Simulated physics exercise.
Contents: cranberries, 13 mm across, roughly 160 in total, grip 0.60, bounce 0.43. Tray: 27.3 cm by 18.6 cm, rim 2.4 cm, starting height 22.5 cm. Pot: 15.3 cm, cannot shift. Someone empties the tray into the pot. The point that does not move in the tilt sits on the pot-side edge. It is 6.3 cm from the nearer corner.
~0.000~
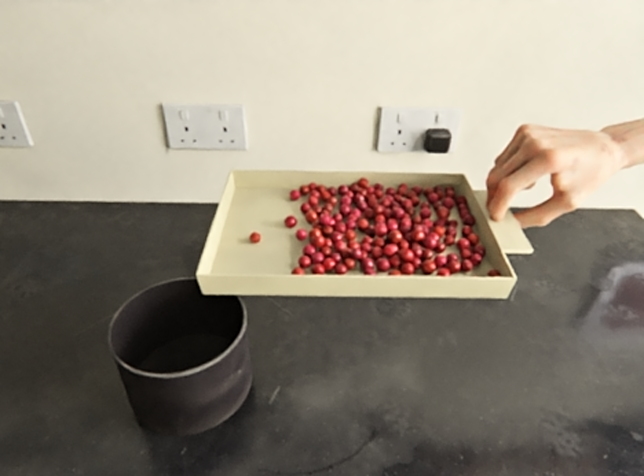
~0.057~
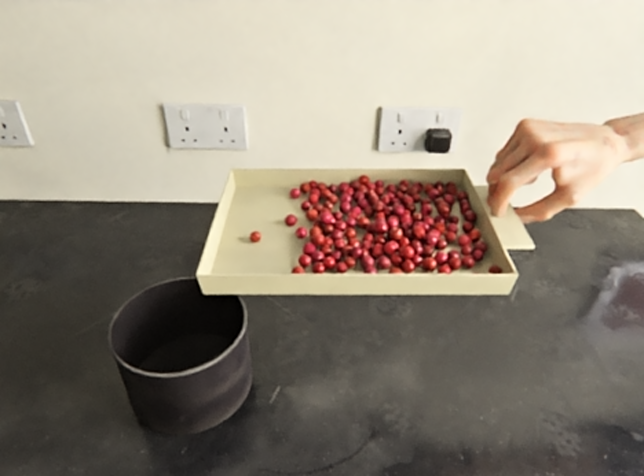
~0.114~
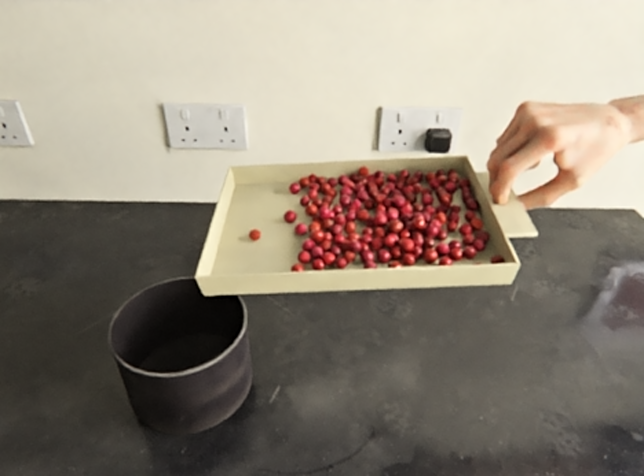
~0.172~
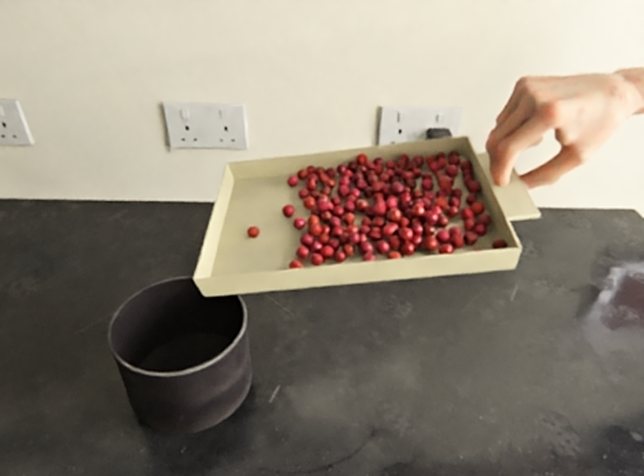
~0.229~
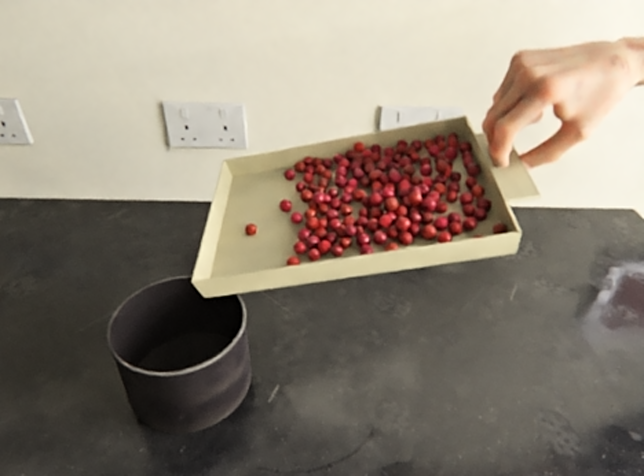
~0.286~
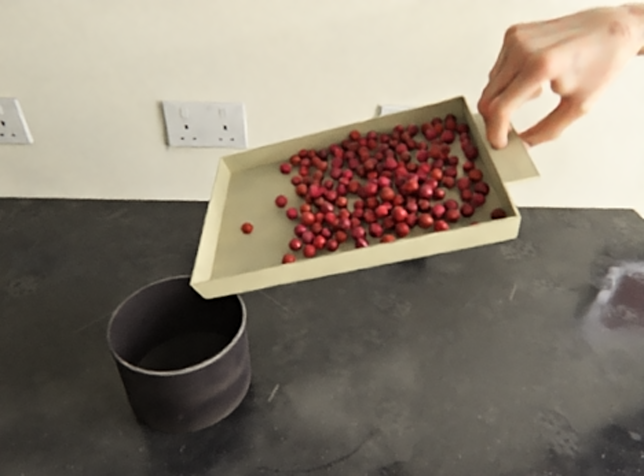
Above a dark countertop, a hand raises the right side of a tray of red berries.
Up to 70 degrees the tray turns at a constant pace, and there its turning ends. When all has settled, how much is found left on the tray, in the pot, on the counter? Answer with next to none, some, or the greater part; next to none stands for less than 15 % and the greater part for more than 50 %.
Left on the tray: The greater part; pot: Next to none; counter: Next to none.
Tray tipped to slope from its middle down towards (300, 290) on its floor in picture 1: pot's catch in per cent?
Roughly 0 percent of them.
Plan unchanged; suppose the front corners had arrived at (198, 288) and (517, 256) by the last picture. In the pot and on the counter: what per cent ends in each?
Pot 0, counter 5.
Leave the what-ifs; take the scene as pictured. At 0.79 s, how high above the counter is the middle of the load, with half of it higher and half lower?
About 28 cm.
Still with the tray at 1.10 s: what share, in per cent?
About 85%.
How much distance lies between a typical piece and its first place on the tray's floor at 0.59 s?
About 9 cm.
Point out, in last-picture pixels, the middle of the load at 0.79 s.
Roughly (229, 219).
Then, at 0.59 s, tilt 45 degrees; the tray holds 100 %, the pot 0 %.
After 0.79 s, tilt 61 degrees; the tray holds 95 %, the pot 0 %.
After 1.10 s, tilt 70 degrees; the tray holds 85 %, the pot 5 %.
In the end, at 1.8 s, tray 85 %, pot 5 %, counter 5 %.
